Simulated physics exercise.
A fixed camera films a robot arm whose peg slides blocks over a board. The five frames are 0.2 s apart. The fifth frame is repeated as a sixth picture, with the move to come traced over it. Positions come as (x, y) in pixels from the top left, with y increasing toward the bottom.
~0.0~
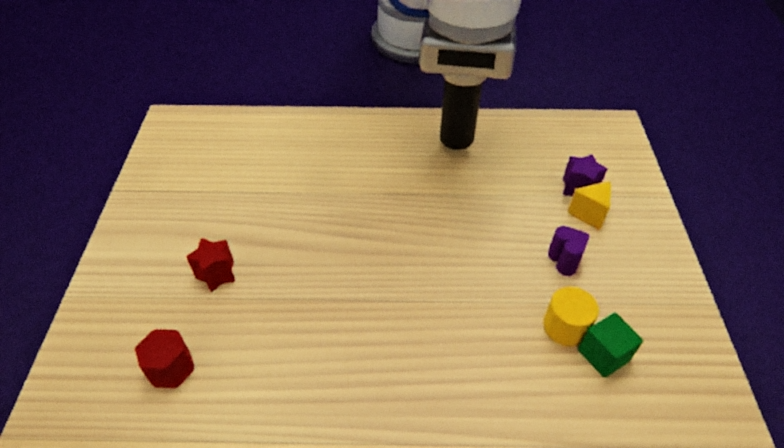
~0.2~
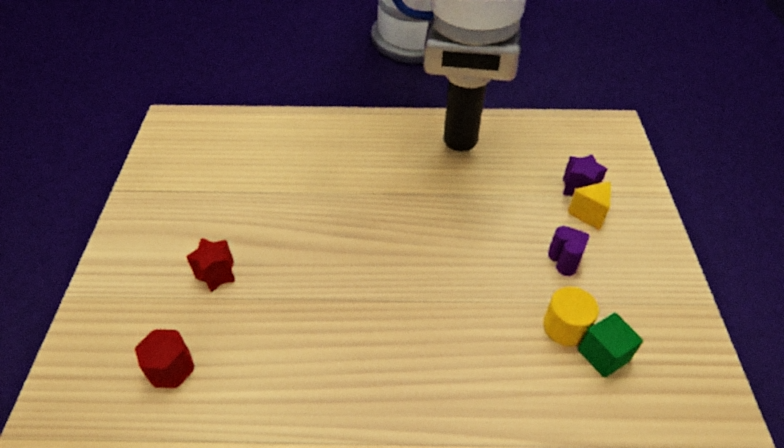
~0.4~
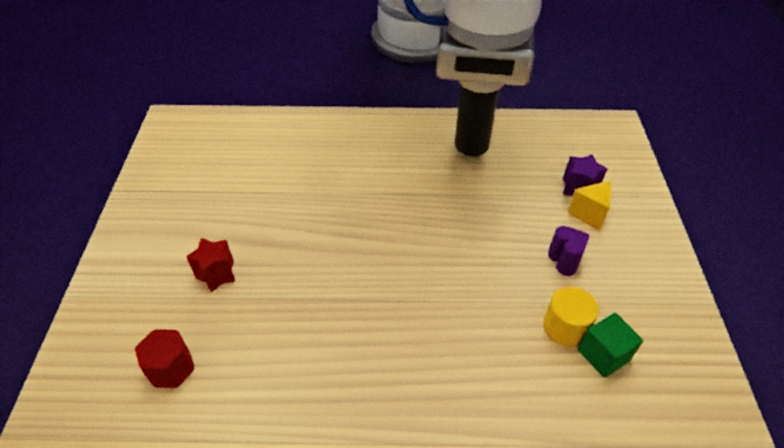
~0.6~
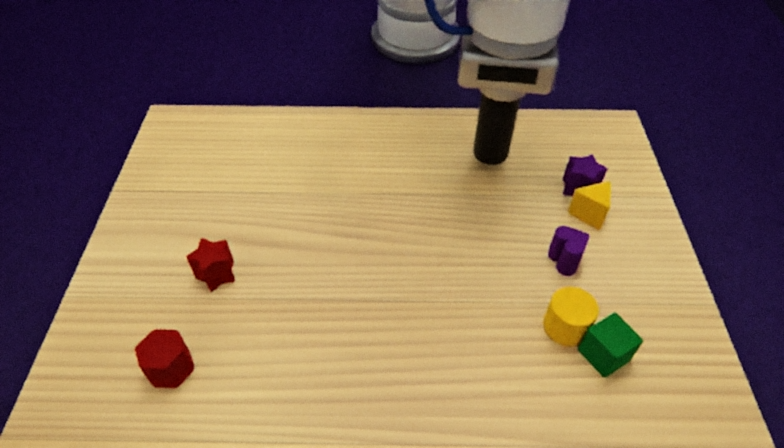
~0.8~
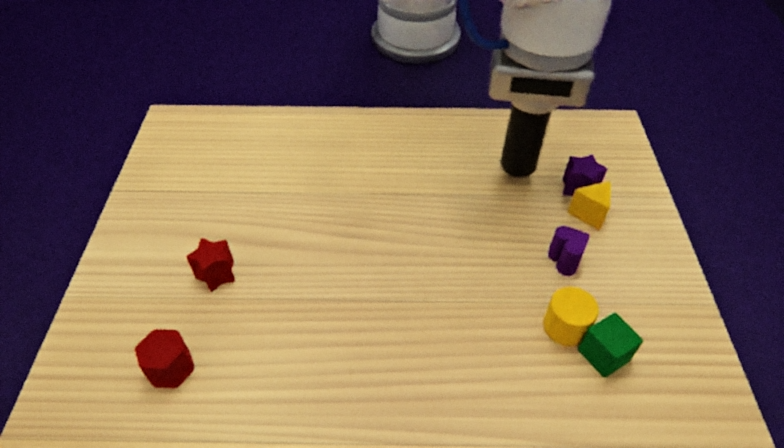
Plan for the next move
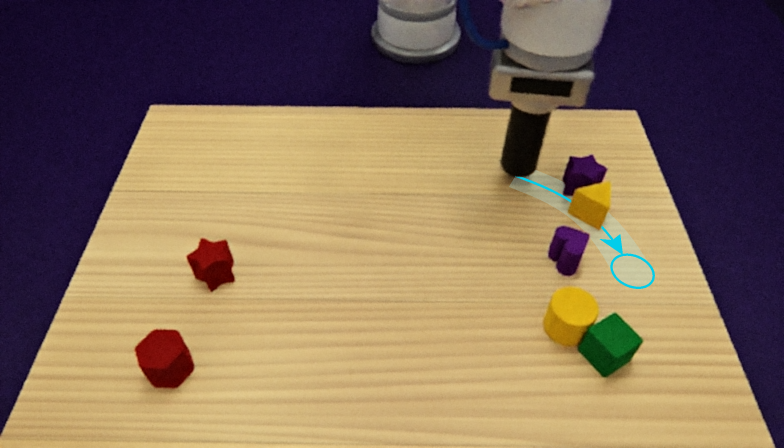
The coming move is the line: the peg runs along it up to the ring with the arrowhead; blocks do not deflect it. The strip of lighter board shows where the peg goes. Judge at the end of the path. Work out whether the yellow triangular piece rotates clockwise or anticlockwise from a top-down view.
From above, the yellow triangular piece will be seen to turn anti-clockwise.
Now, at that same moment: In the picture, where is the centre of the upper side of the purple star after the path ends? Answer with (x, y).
Roughly at (612, 171).
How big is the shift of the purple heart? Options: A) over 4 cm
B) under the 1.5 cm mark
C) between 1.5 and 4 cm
B.
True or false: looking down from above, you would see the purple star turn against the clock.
The claim holds.
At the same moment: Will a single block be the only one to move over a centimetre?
My answer is no.
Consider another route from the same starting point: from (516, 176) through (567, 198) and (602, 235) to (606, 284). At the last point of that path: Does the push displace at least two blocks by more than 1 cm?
It seems so.
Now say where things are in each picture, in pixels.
The first picture shows peg tip (457, 140); block tops, purple heart (573, 238); purple star (587, 165); yellow triangular piece (598, 192).
The second picture shows peg (460, 141); blocks unchanged.
The third picture shows peg (471, 146); blocks unchanged.
The fourth picture shows peg (490, 154); blocks unchanged.
The fifth picture shows peg (518, 166); purple heart (573, 238); purple star (587, 165); yellow triangular piece (598, 192).
Path on the board, from (516, 176) over (563, 196) and (603, 228) to (632, 271).
What follows on the original path. One third of the way, peg (566, 187); purple star (602, 168), turned 25° anticlockwise.
Two thirds of the way, peg (608, 219); purple star (612, 171), turned 55° anticlockwise; yellow triangular piece (644, 222), turned 35° anticlockwise.
At the end, peg (638, 262); purple heart in place; purple star (612, 171), turned 55° anticlockwise; yellow triangular piece (679, 249), turned 75° anticlockwise.
